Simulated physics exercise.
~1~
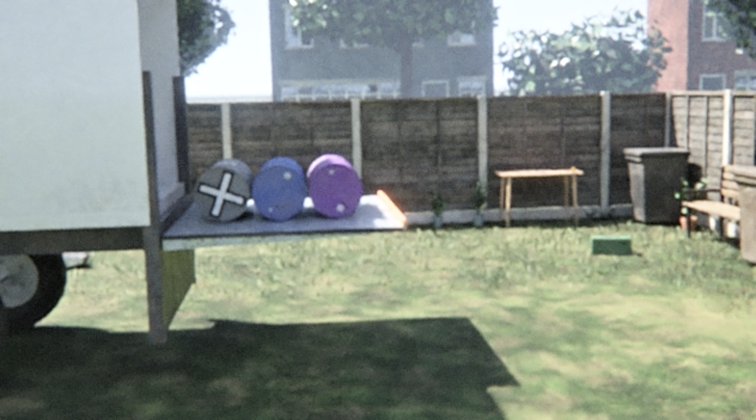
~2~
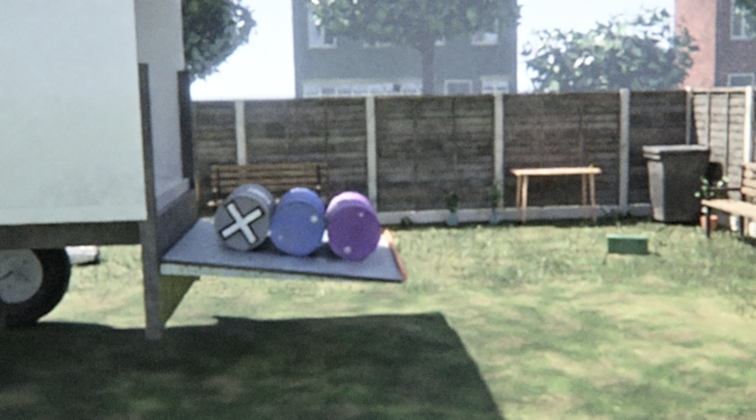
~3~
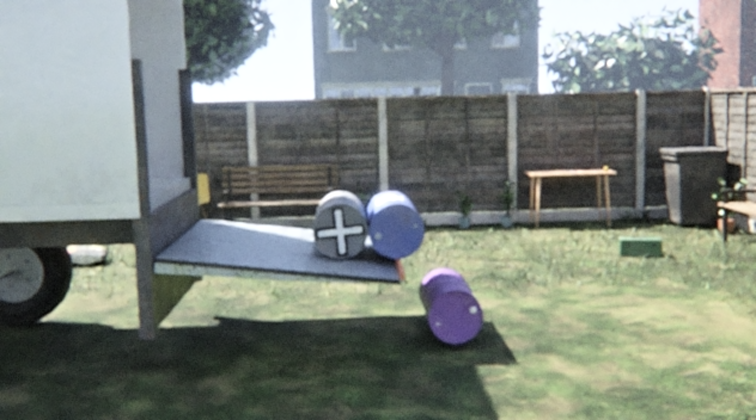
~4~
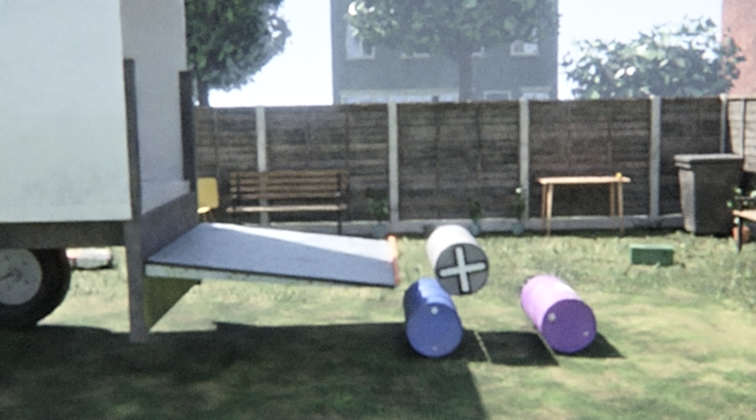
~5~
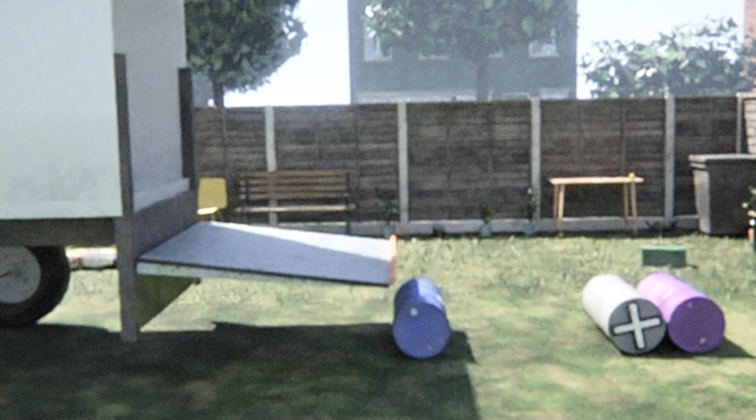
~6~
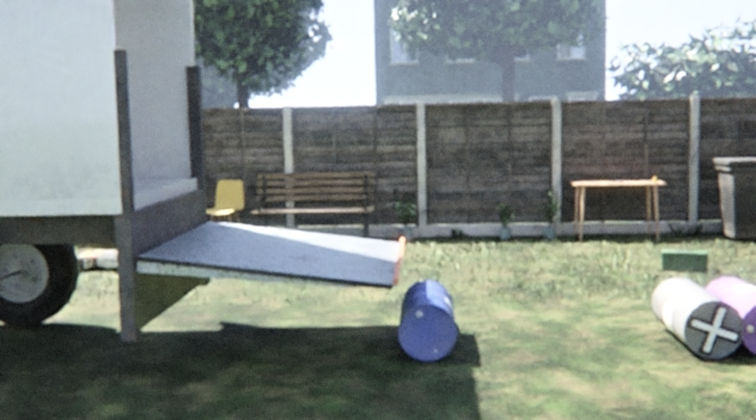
We see a grey drum with a white cross, a blue drum and a purple drum on a lorry's tail platform, which tilts down; all three roll right and drop onto the grass, the blue stopping near the platform while the crossed and purple ones roll farther right.
